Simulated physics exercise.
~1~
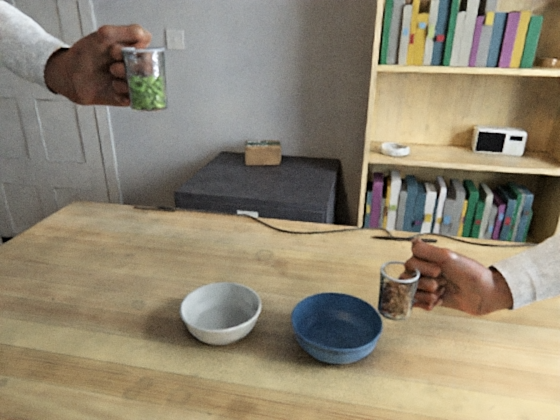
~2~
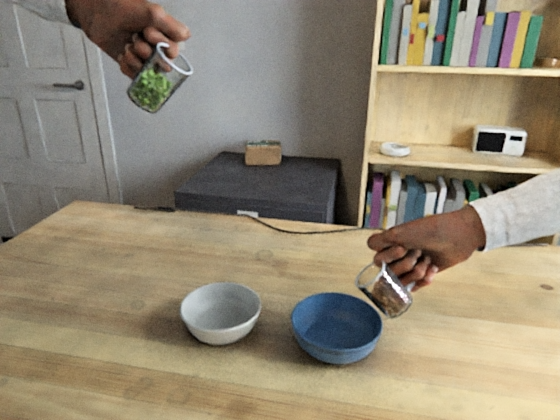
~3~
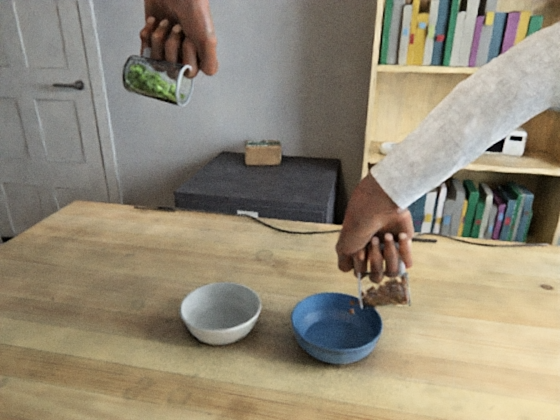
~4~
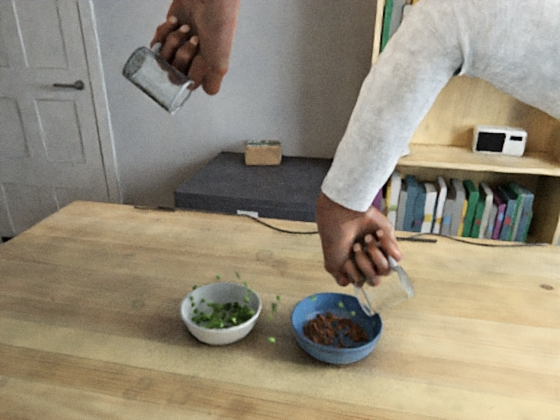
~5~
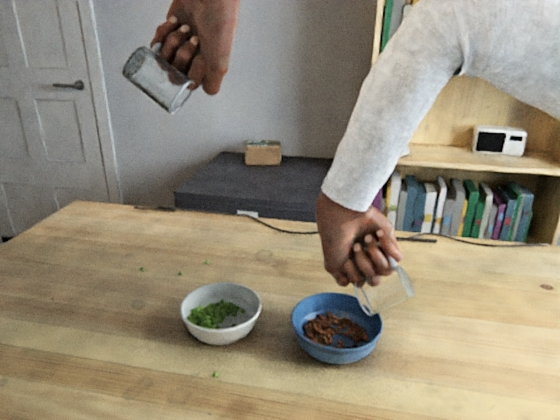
On a wooden table, two hands tip small clear cups over shallow bowls, the left cup held much higher. Green pieces fall into the white bowl, a few scattering onto the table, while reddish-brown pieces drop into the blue bowl and stay there, leaving both cups upturned and empty.
